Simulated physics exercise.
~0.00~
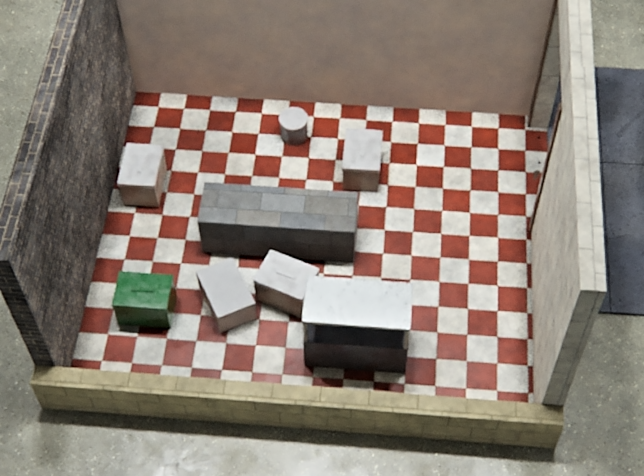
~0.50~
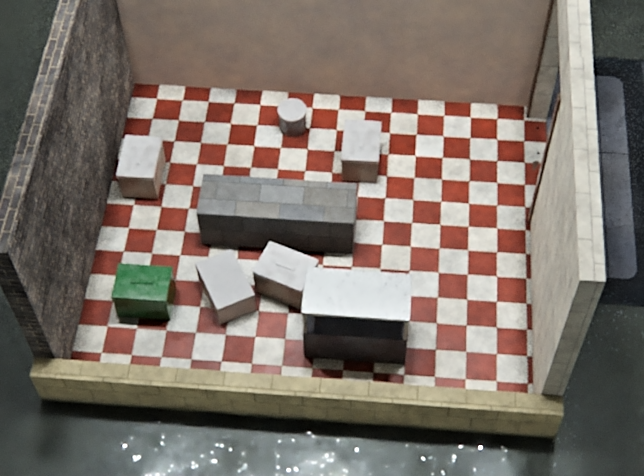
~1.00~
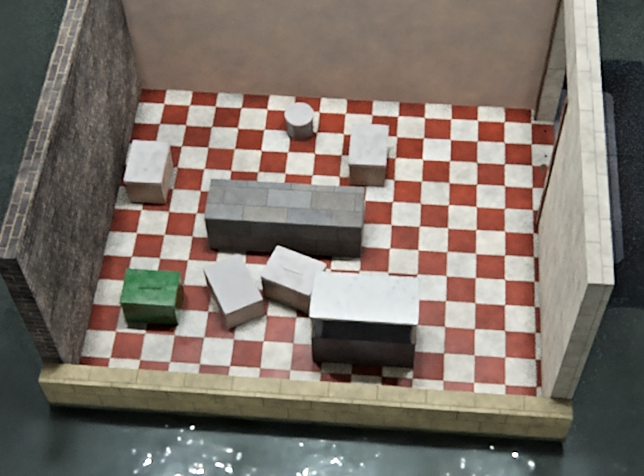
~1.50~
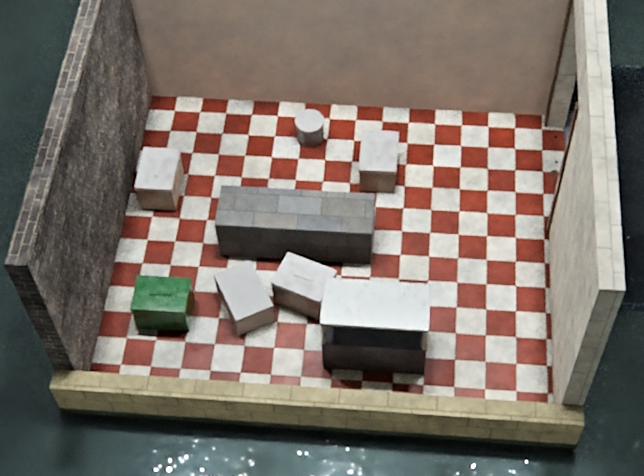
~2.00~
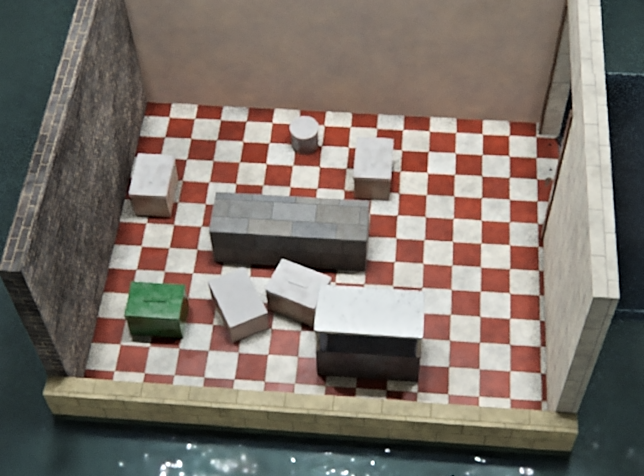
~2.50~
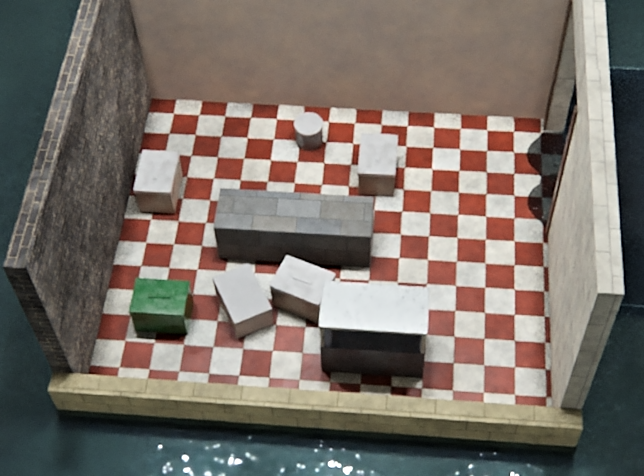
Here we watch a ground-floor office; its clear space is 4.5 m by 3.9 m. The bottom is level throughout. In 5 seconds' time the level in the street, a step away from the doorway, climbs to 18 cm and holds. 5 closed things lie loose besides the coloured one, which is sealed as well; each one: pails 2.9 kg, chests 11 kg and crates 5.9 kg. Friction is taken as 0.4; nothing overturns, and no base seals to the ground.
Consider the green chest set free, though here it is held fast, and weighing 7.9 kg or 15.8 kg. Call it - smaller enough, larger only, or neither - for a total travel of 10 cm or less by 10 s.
Neither.
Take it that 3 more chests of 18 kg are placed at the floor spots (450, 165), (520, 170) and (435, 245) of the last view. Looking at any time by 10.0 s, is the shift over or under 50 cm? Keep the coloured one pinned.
In the order given, beyond the mark, then beyond the mark, and last beyond the mark.
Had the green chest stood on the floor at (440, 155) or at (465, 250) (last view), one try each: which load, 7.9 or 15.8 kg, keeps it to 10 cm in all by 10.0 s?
Try by try, no option works; must use the heavier.
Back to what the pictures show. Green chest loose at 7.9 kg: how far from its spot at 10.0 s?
I'd put it at about 60 cm.
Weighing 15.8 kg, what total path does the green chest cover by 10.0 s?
I'd put it near 20 cm in all.
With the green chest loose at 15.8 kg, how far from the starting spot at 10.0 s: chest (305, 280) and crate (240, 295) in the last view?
In that order: 10 cm, 0 cm.
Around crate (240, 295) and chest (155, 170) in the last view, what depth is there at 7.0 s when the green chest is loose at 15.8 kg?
About 0 and 2 cm.
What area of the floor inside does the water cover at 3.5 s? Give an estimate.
Close to 1.5 m2, I'd say.
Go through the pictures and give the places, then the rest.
The first picture shows the green chest at (143, 290) rests on the ground; water covers 0.0 m2; 0 of 6 have shifted.
The second picture shows the green chest at (142, 282) rests on the ground; water covers 0.0 m2; 0 of 6 have shifted.
The third picture shows the green chest at (150, 287), on the bottom; 0.0 m2 under water; 0 of 6 have shifted.
The fourth picture shows the green chest at (161, 293) rests on the ground; 0.0 m2 under water; 0 of 6 have shifted.
The fifth picture shows the green chest at (155, 300) rests on the ground; water covers 0.0 m2; 0 of 6 have shifted.
The sixth picture shows the green chest at (159, 296), on the bottom; water covers 0.1 m2; 0 of 6 have shifted.
After 3.5 s the green chest would be 0 cm from its start with 7.9 kg and 0 cm from its start with 15.8 kg; 0 cm of water round it then.
After 4.5 s the green chest would be 0 cm from its start with 7.9 kg and 0 cm from its start with 15.8 kg; 0 cm of water round it then.
After 7.0 s the green chest would be 0 cm from its start with 7.9 kg and 0 cm from its start with 15.8 kg; 0 cm of water round it then.
After 10.0 s the green chest would be 57 cm from its start with 7.9 kg and 24 cm from its start with 15.8 kg; 3 cm of water round it then.
